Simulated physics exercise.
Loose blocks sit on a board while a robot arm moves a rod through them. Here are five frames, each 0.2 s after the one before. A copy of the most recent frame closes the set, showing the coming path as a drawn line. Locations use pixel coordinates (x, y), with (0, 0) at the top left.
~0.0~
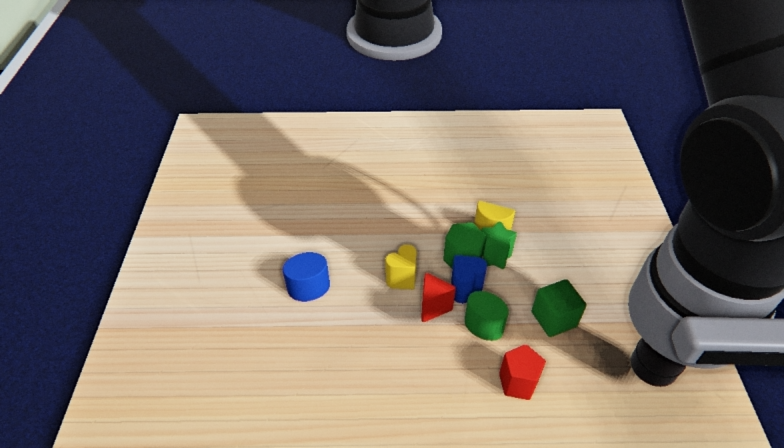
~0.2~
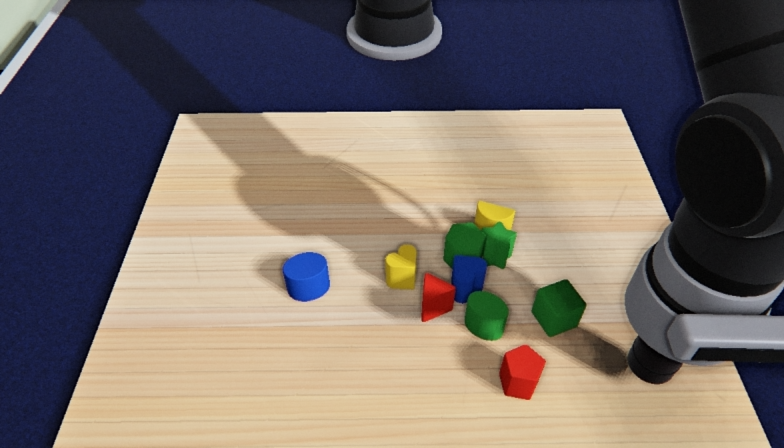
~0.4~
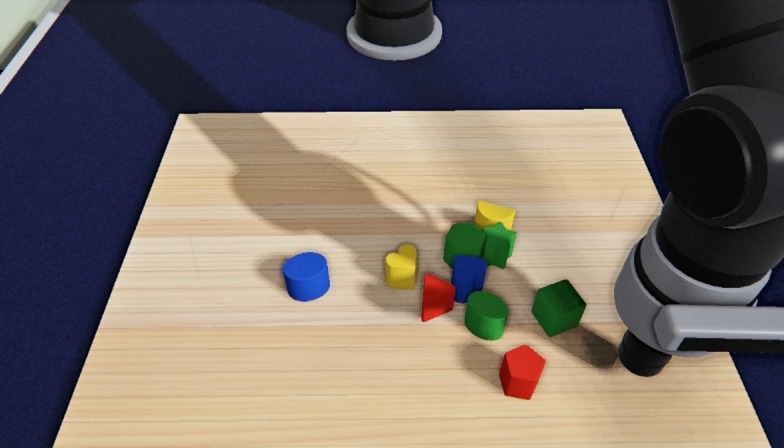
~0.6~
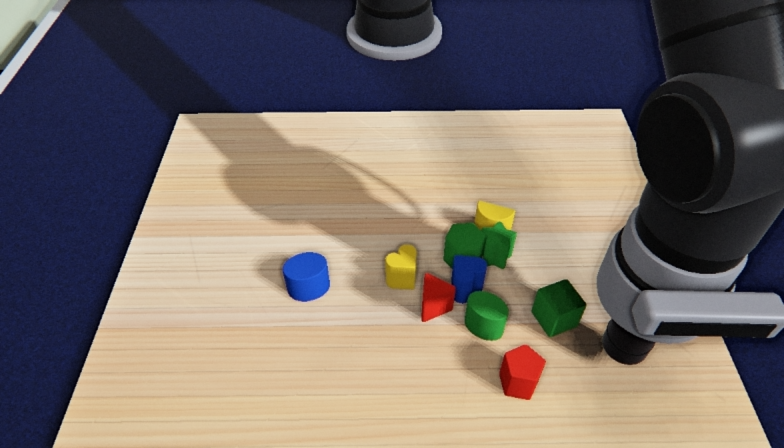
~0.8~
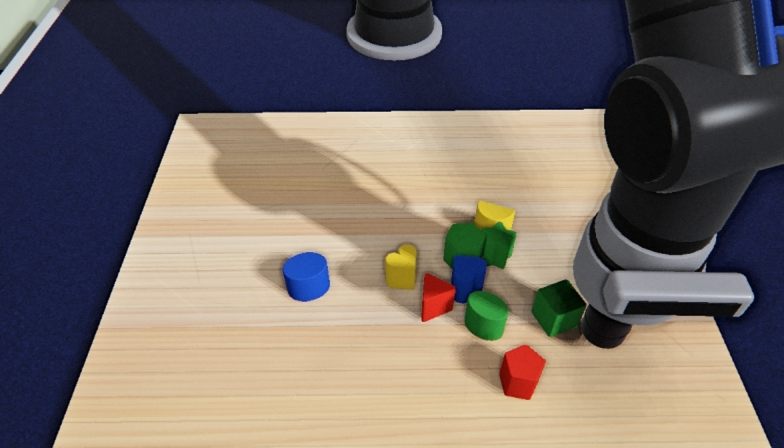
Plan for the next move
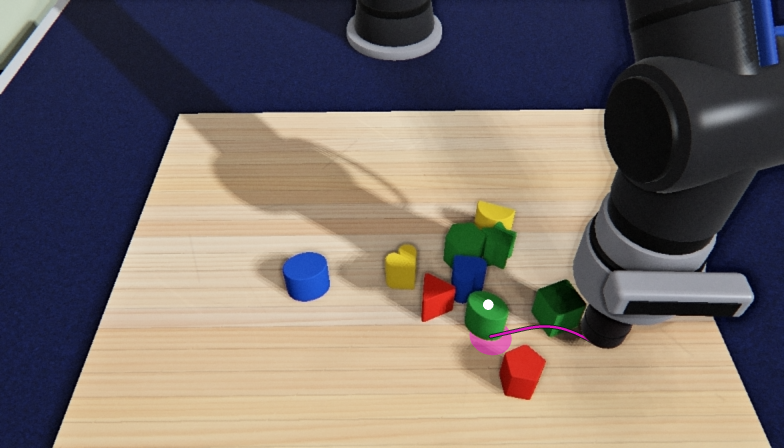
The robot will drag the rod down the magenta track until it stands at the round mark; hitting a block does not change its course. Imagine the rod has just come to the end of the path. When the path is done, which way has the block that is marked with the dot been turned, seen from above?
From above, the turn goes clockwise.
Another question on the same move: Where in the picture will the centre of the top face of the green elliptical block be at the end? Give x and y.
I'd guess (458, 302).
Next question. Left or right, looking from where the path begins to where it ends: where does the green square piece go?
Picture yourself facing from the start of the path to its end: The green square piece moves off to your right.
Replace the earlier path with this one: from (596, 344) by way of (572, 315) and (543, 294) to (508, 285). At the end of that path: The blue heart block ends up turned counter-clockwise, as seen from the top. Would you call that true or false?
That is true.
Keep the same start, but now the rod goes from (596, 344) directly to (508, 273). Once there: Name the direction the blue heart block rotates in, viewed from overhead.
Short answer: Counterclockwise.
The line goes from (596, 344) over (560, 328) and (525, 329) to (491, 337); the dot is on the green elliptical block.
On the path given first. Halfway along, rod (546, 314); green square piece (520, 278).
At the end, rod (493, 324); green elliptical block (458, 302), turned 45° clockwise; red five-sided block unmoved; green square piece (514, 276).
